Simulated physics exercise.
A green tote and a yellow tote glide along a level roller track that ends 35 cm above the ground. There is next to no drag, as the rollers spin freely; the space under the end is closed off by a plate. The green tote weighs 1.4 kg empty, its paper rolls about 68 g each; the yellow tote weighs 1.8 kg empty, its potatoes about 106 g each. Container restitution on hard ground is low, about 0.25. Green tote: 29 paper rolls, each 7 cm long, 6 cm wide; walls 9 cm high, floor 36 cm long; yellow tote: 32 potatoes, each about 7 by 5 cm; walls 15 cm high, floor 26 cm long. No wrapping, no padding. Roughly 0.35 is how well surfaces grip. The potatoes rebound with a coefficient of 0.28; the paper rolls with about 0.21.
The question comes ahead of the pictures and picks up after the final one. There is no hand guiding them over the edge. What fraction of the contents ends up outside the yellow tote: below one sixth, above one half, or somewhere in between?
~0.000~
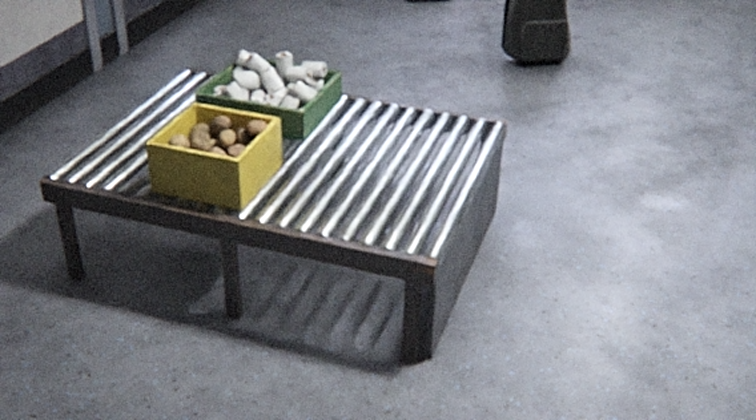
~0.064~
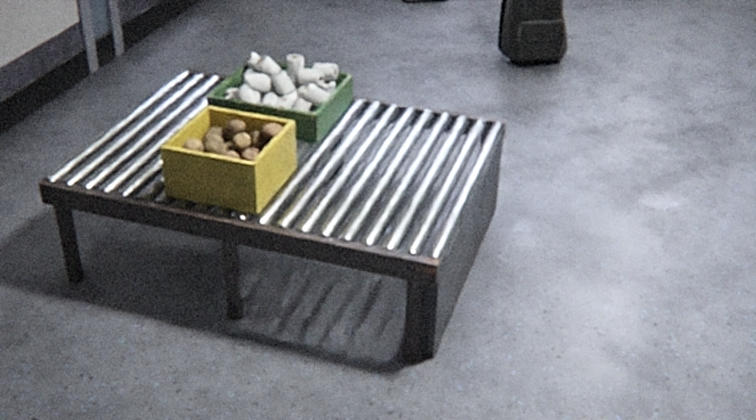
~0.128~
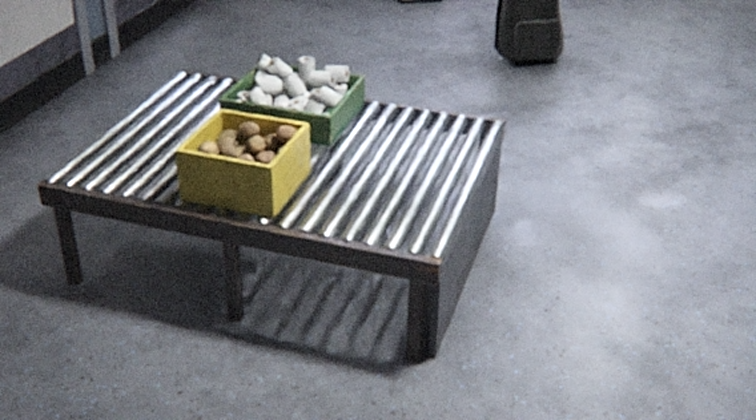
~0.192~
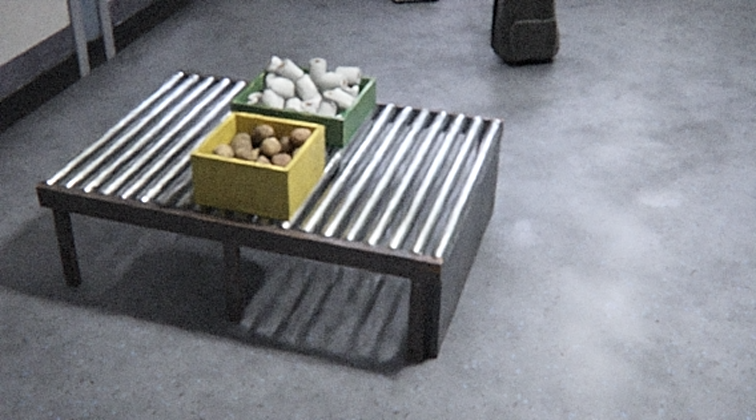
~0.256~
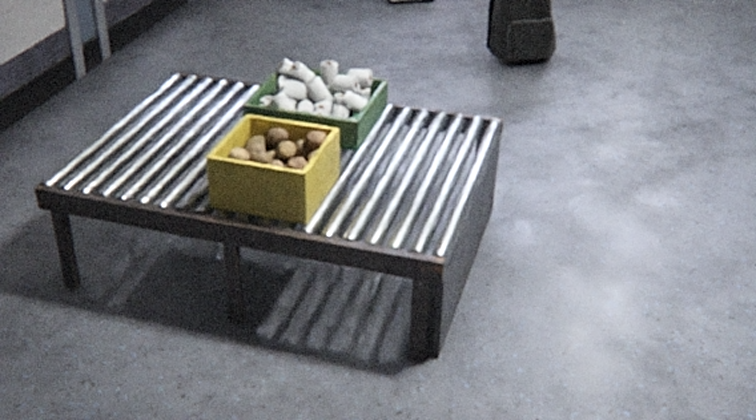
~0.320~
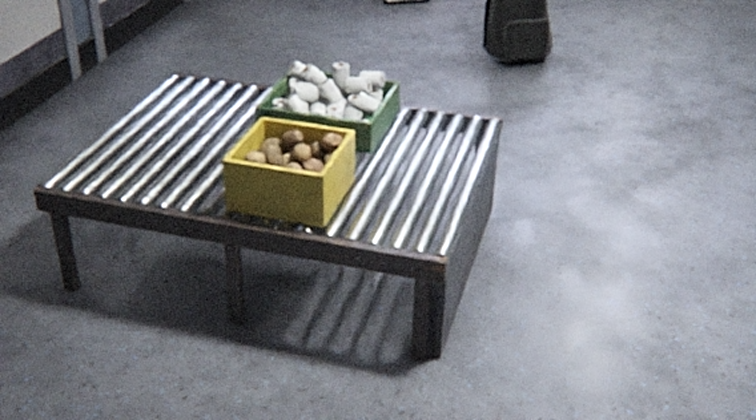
My guess: The escaped share tops half.
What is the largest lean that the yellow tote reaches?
Peak lean: Roughly 95°.
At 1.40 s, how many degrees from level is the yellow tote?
Tilt: Around 70 degrees.
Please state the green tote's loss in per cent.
Loss for the green tote - 20 per cent.
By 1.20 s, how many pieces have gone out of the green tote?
Green tote - about 0 out by that time.
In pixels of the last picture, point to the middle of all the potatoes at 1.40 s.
I'd say near (554, 297).
After 0.76 s, the front runs out over the edge.
After 1.20 s, the green tote leans 7° with 0 of 29 out and the yellow tote leans 25° with 0 of 32 out.
After 1.40 s, the green tote leans 47° with 3 of 29 out and the yellow tote leans 68° with 1 of 32 out.
After 1.75 s, the green tote is level with 5 of 29 out and the yellow tote has gone over with 16 of 32 out.
When it is over (at 2.11 s), the green tote is level with 6 of 29 out and the yellow tote has gone over with 20 of 32 out. Asked share, 20 of 32, 62 per cent.
